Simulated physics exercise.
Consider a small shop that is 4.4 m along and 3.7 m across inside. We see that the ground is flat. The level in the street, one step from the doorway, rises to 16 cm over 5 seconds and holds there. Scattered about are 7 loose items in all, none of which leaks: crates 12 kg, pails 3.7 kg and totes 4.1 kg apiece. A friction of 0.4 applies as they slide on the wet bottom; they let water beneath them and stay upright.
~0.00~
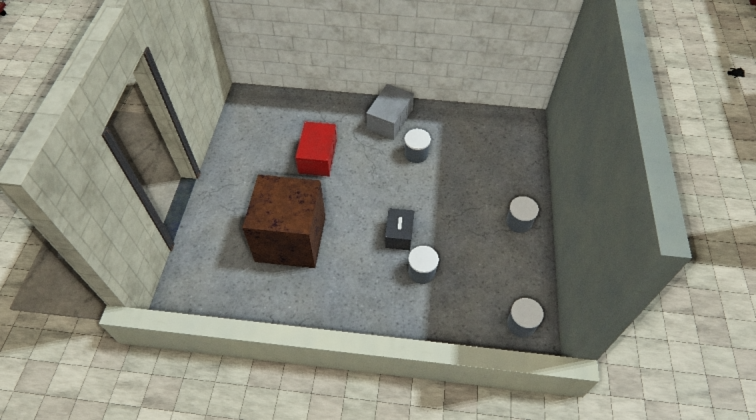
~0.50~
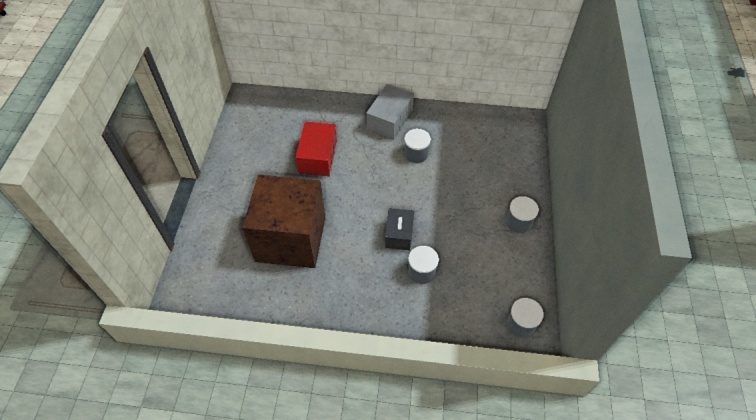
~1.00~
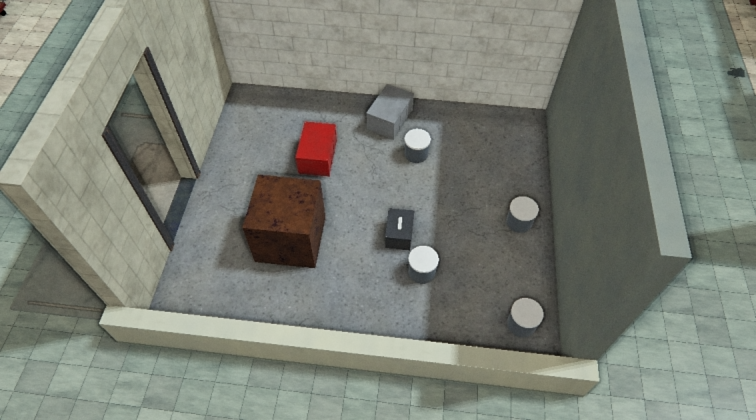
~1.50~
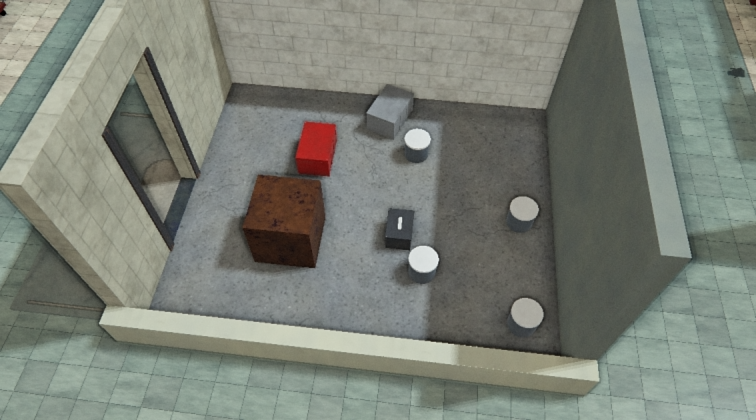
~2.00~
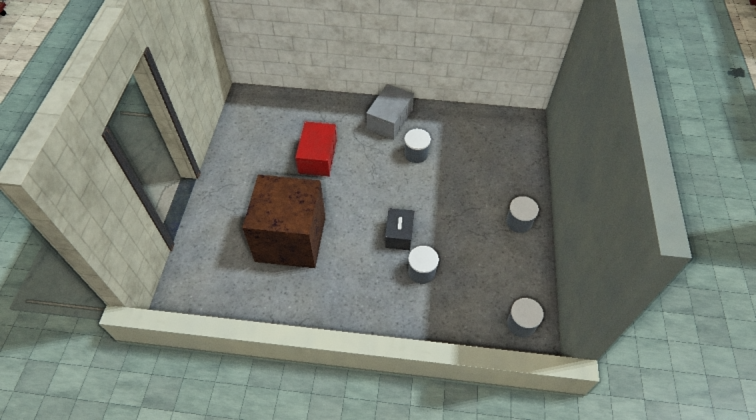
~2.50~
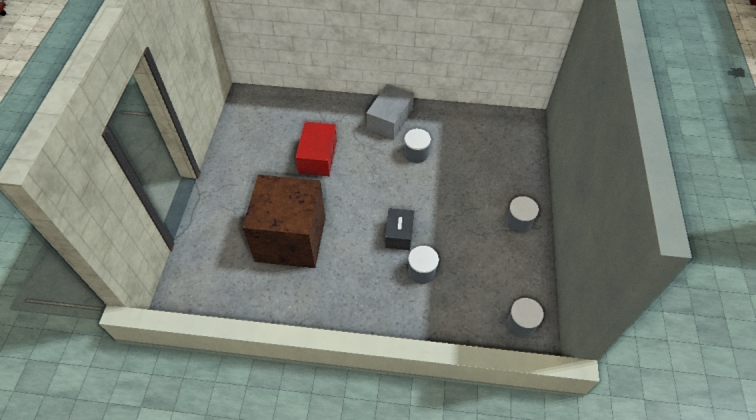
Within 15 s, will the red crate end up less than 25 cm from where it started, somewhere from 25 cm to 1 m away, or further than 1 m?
I'd say it gets moved far off.
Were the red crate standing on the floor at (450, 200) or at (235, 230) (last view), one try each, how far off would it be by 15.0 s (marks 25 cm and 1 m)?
Try one: Moderate displacement; try two: Negligible displacement.
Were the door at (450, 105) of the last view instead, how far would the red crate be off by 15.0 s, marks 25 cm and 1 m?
Red crate: No real movement.
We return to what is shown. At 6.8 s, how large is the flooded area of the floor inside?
Some 9.0 m2 of it.
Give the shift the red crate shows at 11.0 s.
100 cm or so by then.
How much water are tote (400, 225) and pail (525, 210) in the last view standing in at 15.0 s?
Some 4 cm at the first, some 9 cm at the second.
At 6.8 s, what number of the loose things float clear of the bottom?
By my count, 0.
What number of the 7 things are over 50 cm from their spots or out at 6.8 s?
0.
After 3.5 s the red crate is near (316, 141), 0.0 m from its start, aground; 0 afloat.
After 6.8 s the red crate is near (344, 133), 0.4 m from its start, aground; 0 afloat.
After 11.0 s the red crate is near (390, 126), 0.9 m from its start, afloat; 2 afloat.
After 15.0 s the red crate is near (466, 156), 1.9 m from its start, afloat; 7 afloat.
